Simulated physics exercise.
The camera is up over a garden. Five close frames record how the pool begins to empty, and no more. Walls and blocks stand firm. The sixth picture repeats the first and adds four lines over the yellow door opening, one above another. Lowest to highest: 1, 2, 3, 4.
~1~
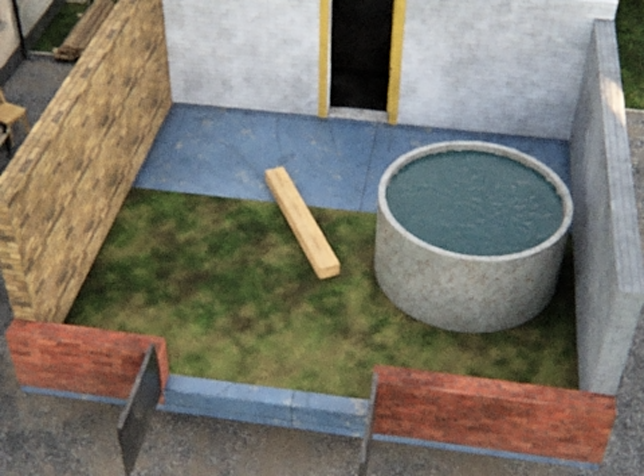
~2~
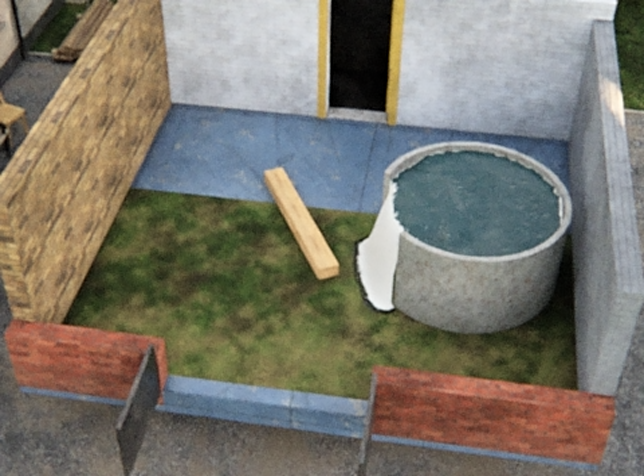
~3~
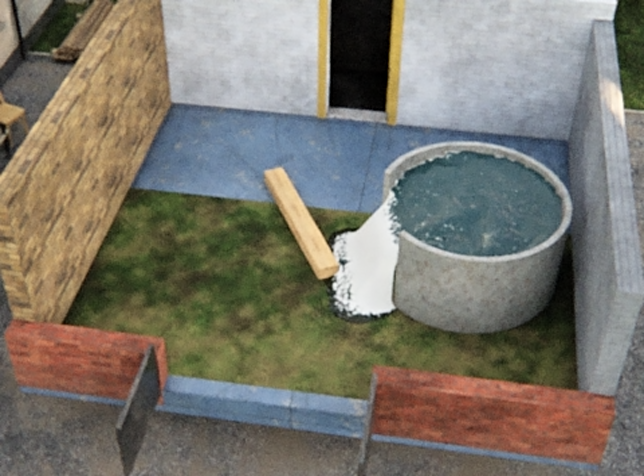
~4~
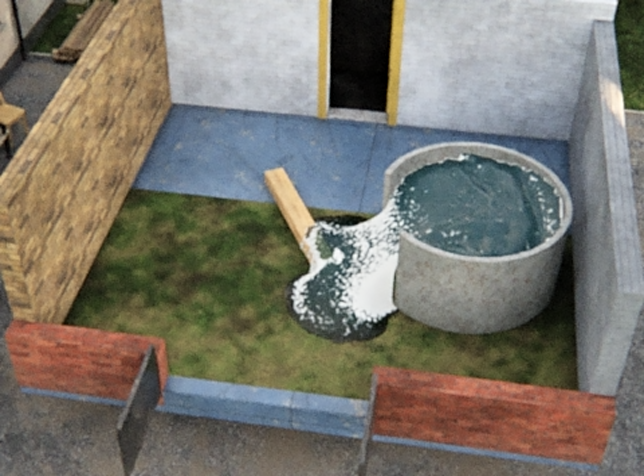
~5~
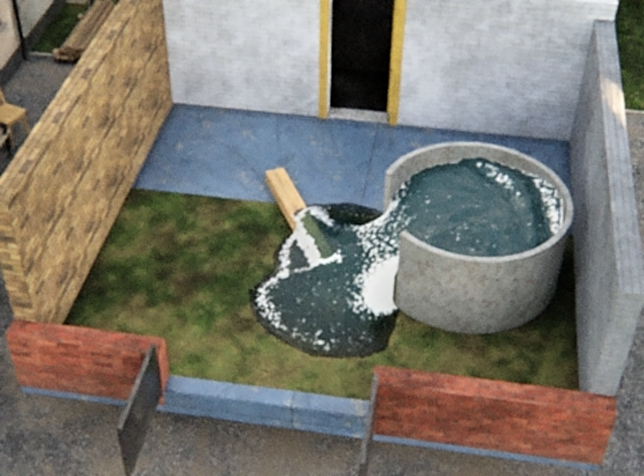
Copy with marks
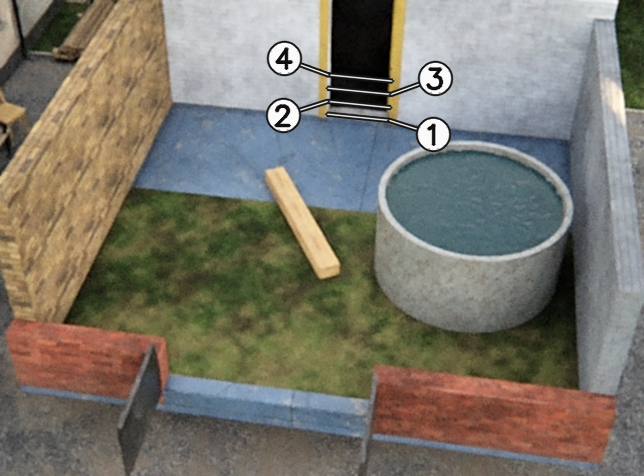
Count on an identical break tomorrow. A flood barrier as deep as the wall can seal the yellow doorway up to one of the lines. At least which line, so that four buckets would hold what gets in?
2.
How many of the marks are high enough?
Three of the four.
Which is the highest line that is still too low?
That would be 1.
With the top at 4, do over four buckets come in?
No.
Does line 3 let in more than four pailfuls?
No, that is safe.
In white, 1 at (358, 117); 2 at (358, 104); 3 at (359, 91); 4 at (359, 77); from the bottom up 1, 2, 3, 4.
With 1, some 15 bucketfuls get in.
With 2, nothing gets over.
With 3, nothing gets over.
With 4, nothing gets over.
